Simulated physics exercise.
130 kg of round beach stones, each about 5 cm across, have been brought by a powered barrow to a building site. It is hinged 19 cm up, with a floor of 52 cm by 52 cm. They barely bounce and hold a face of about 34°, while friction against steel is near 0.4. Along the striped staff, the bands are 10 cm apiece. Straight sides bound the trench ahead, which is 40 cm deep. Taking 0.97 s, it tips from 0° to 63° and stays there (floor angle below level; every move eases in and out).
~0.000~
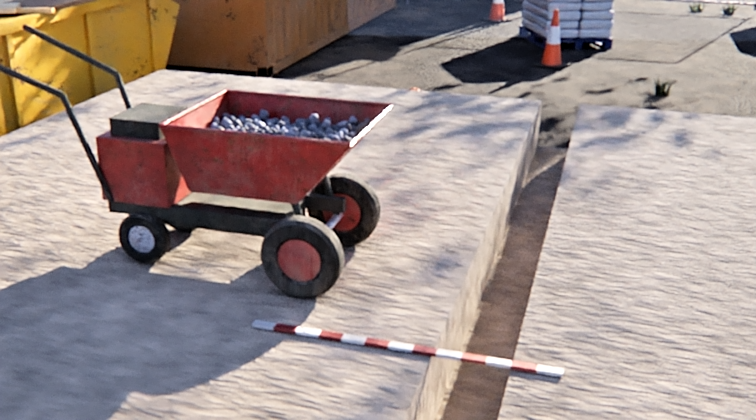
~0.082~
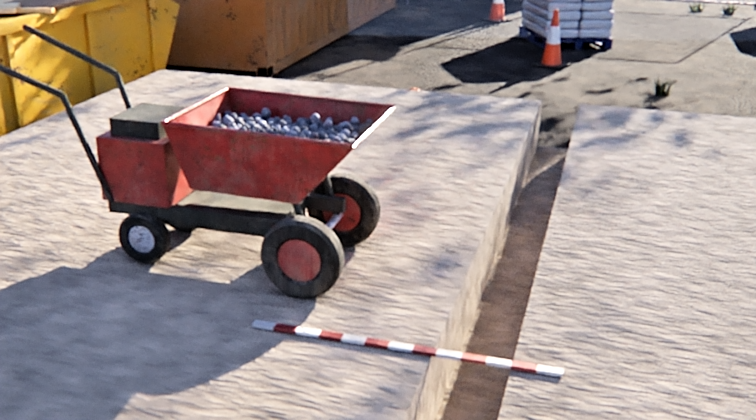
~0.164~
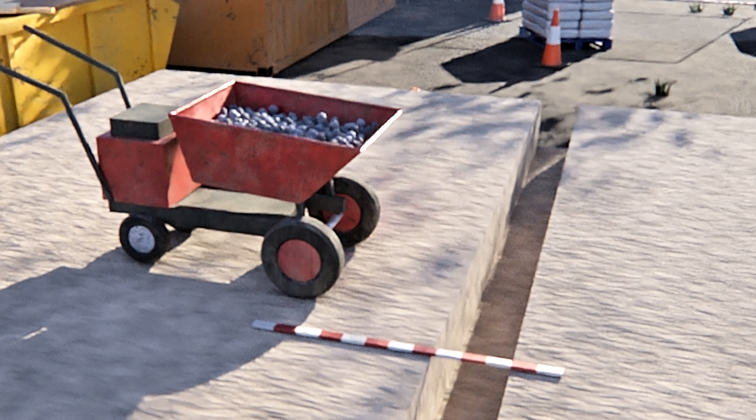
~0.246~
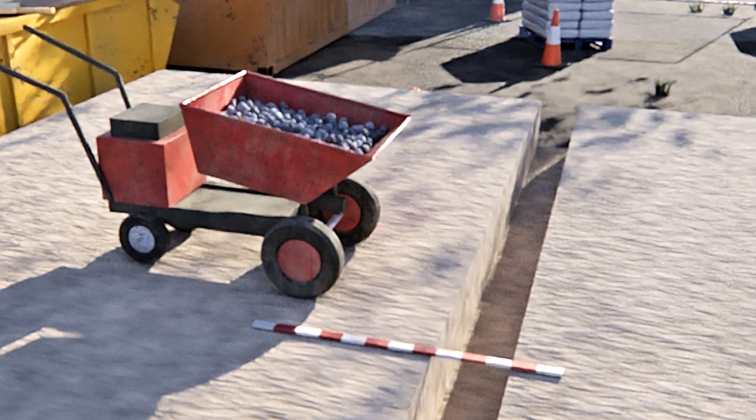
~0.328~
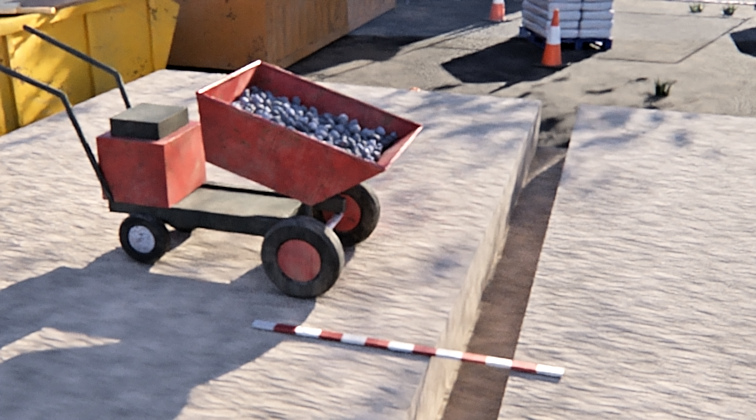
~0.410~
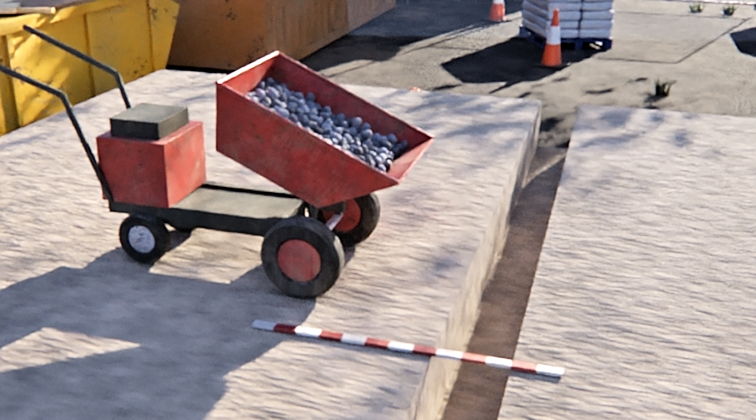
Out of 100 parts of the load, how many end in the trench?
Some 94 out of 100.
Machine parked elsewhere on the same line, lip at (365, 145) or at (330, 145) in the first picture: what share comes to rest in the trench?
The first gives about 80 percent and the second about 90 percent.
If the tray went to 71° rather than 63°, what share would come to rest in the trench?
Then close to 95 per cent.
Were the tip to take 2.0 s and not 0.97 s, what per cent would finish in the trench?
In that case, around 100%.
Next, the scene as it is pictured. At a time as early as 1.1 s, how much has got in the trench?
About 25 per cent by then.
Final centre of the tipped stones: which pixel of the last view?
The stones end up centred near (493, 348).
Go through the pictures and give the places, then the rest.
The first frame shows lip at (350, 145), floor tilted 0°, highest stones at (308, 125).
The second frame shows lip at (353, 147), floor tilted 1°, highest stones at (282, 122); the stones move at 0.2 m/s on average.
In the third frame, the tray is at 5°, its lip at (361, 151); the top of the load is at (254, 114); the stones move at 0.5 m/s on average.
The fourth frame shows lip at (372, 159), floor tilted 10°, highest stones at (244, 108); the stones move at 0.6 m/s on average.
The fifth frame shows lip at (385, 170), floor tilted 17°, highest stones at (254, 98); the stones move at 0.8 m/s on average.
In the sixth frame, the tray is at 24°, its lip at (398, 184); the top of the load is at (268, 89); the stones move at 0.8 m/s on average.
After 0.7 s the floor is at 53°; 100 % in the tray; the foremost stones are at (429, 219).
After 1.1 s the floor is at 63°; 75 % in the tray, 2 % short of the trench, 23 % in the trench; the foremost stones are at (515, 318).
After 1.4 s the floor is at 63°; 32 % in the tray, 1 % short of the trench, 61 % in the trench, 6 % past the trench; the foremost stones are at (606, 303).
After 3.4 s the floor is at 63°; 0 % in the tray, 94 % in the trench, 6 % past the trench; the foremost stones are at (680, 325).
